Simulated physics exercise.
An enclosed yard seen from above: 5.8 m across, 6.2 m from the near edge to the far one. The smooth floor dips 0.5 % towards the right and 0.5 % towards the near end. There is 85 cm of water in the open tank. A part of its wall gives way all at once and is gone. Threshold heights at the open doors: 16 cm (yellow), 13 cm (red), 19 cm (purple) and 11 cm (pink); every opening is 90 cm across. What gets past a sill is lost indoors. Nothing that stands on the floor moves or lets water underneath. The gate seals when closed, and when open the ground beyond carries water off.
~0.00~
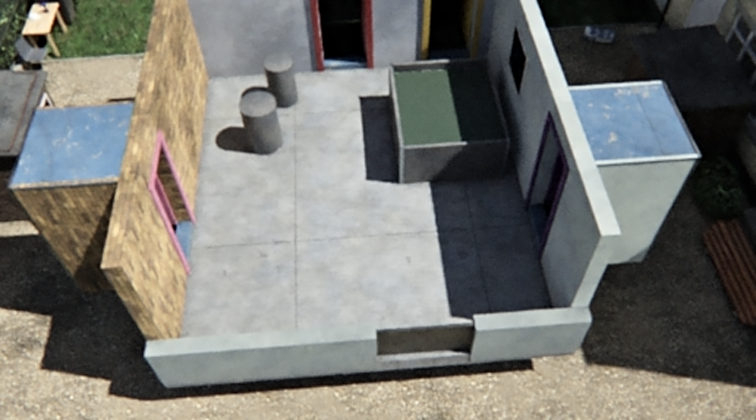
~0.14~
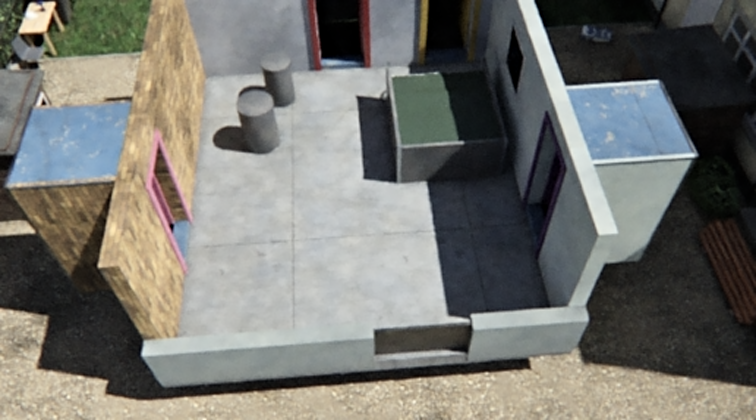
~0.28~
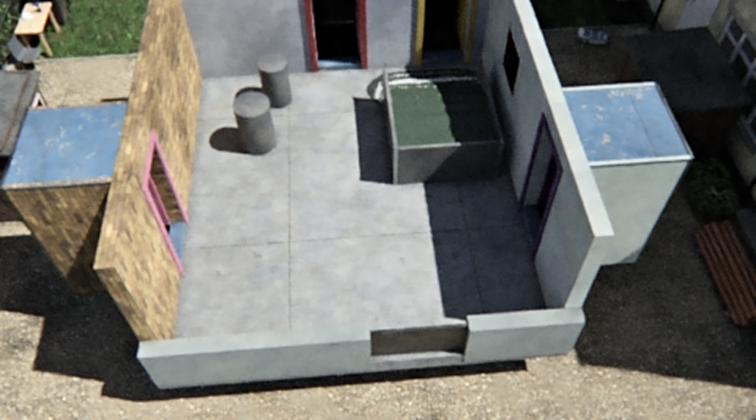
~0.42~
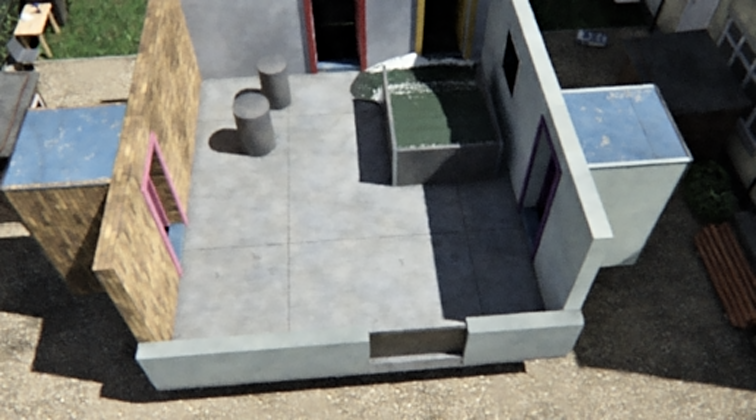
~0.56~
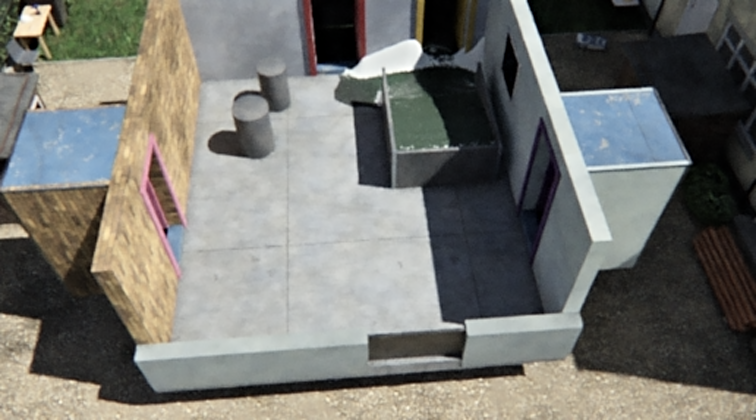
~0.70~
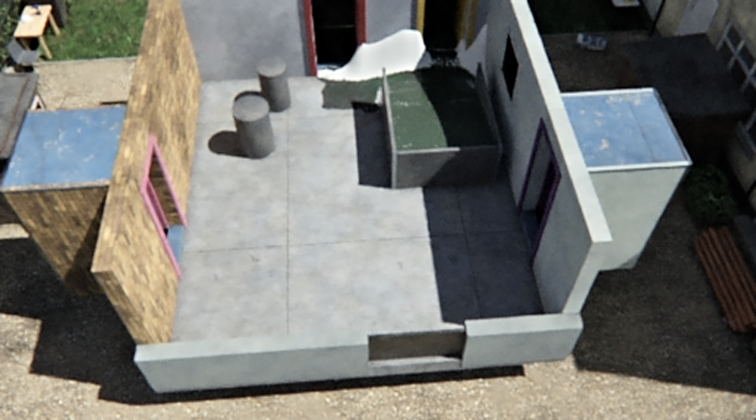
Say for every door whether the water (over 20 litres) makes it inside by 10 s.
The water let in: At the yellow door it exceeds the limit; at the red door it passes the limit; at the purple door it stays under the limit; at the pink door it does not reach the limit.
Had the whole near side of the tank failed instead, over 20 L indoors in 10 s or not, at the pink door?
Then: Pink above.
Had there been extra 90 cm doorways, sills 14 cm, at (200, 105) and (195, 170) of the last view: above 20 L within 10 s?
In turn: Past it, under.
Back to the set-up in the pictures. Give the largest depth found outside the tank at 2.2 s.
Up to some 44 cm.
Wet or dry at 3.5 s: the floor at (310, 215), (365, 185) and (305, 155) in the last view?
In turn: Wet, not reached, flooded.
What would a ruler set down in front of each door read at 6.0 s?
In cm: Yellow 20, red 10, purple 2, pink 3.
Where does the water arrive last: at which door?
The pink one.
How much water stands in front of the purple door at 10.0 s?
Some 10.5 cm.
After 1.4 s water covers 15 % of the floor and is deepest (59 cm) near (465, 72); yellow door 57 cm at the sill, 321 L in, red door 22 cm at the sill, 10 L in, purple door not reached, pink door not reached.
After 2.2 s water covers 30 % of the floor and is deepest (44 cm) near (478, 89); yellow door 43 cm at the sill, 562 L in, red door 19 cm at the sill, 30 L in, purple door 3 cm at the sill, 0 L in, pink door not reached.
After 3.5 s water covers 60 % of the floor and is deepest (26 cm) near (210, 91); yellow door 23 cm at the sill, 682 L in, red door 14 cm at the sill, 42 L in, purple door 5 cm at the sill, 0 L in, pink door 2 cm at the sill, 0 L in.
After 6.0 s water covers 85 % of the floor and is deepest (22 cm) near (474, 71); yellow door 20 cm at the sill, 695 L in, red door 10 cm at the sill, 43 L in, purple door 2 cm at the sill, 0 L in, pink door 3 cm at the sill, 0 L in.
After 10.0 s water covers 95 % of the floor and is deepest (15 cm) near (502, 185); yellow door 9 cm at the sill, 703 L in, red door 5 cm at the sill, 43 L in, purple door 10 cm at the sill, 0 L in, pink door 7 cm at the sill, 0 L in.
